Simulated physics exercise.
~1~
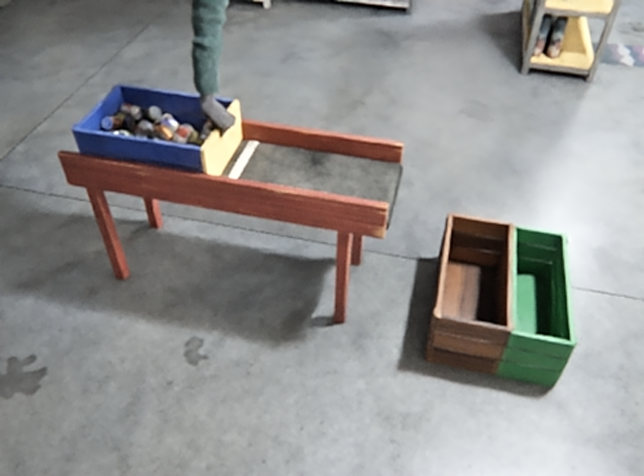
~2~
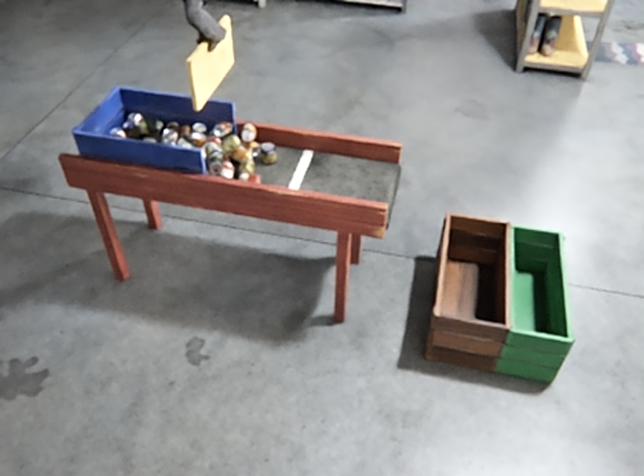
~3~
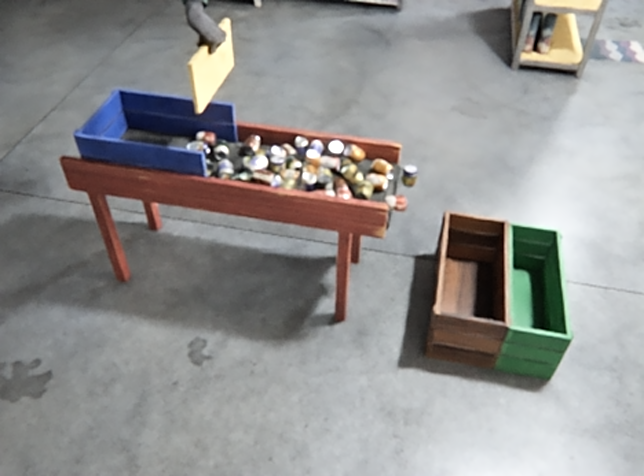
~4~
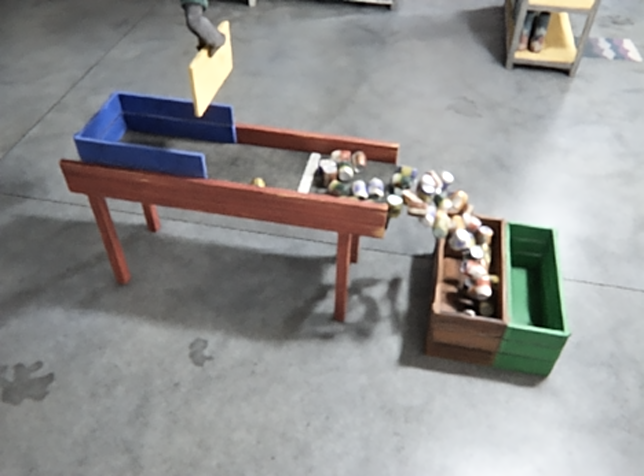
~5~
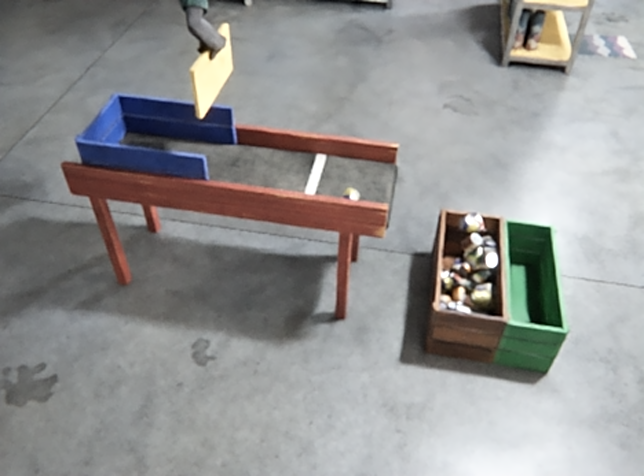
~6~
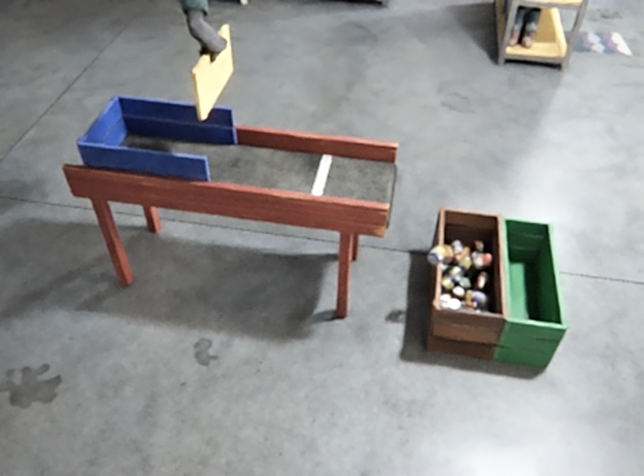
Small cans spill rightward from a blue pen along a red-sided belt after a gloved hand lifts the yellow gate, then tumble off the far end into the brown wooden bin, where they settle, leaving the belt bare and the adjoining green box empty.
